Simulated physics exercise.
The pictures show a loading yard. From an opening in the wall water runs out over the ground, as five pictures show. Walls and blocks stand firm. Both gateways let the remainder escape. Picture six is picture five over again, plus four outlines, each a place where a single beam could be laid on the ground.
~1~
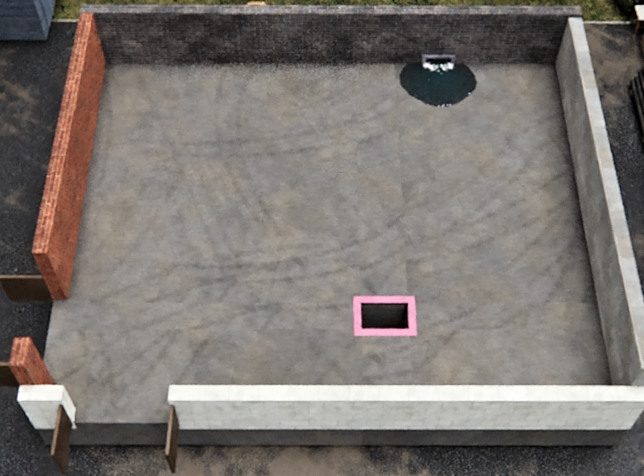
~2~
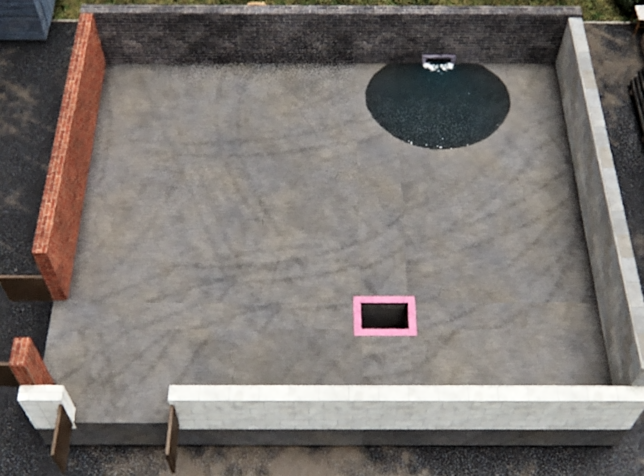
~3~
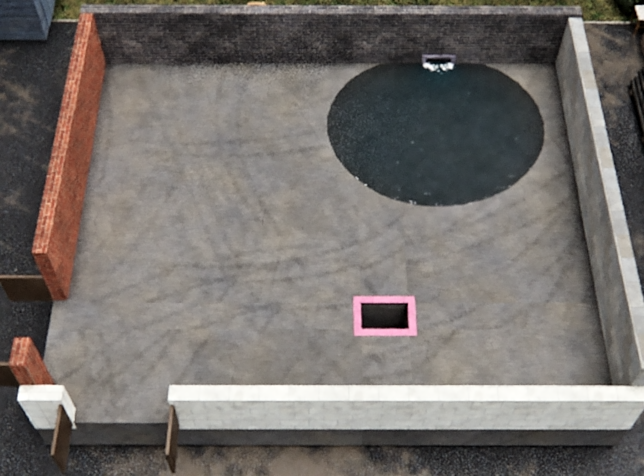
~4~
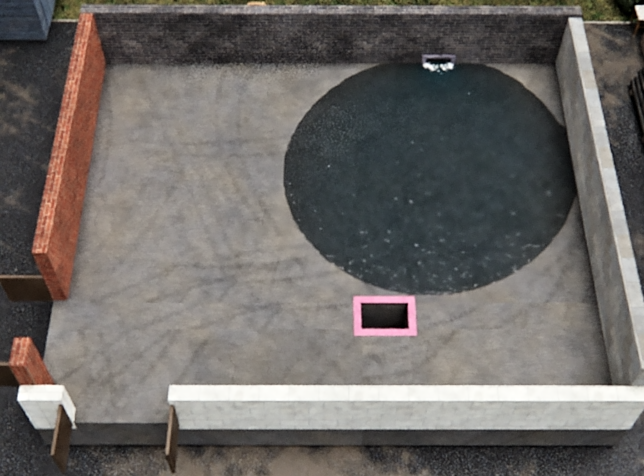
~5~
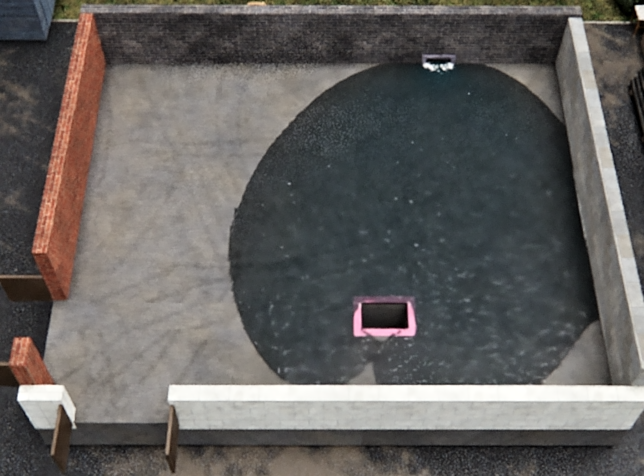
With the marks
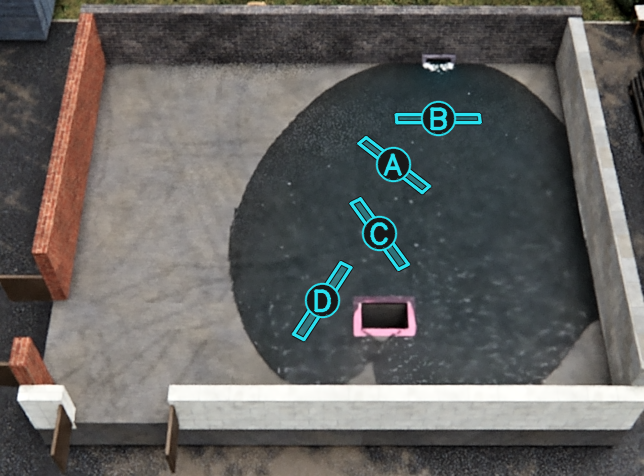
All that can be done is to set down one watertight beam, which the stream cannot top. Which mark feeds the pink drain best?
D.
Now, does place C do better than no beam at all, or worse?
Place C is worse.
On the marked copy, A from (362, 140) to (425, 189); B from (396, 118) to (479, 118); C from (355, 201) to (403, 266); D from (298, 336) to (345, 265).
With A, about 12 % of the stream runs into the pink drain, about 86 % out by the gates.
With B, about 11 % of the stream runs into the pink drain, about 87 % out by the gates.
With C, about 12 % of the stream runs into the pink drain, about 86 % out by the gates.
With D, about 26 % of the stream runs into the pink drain, about 72 % out by the gates.
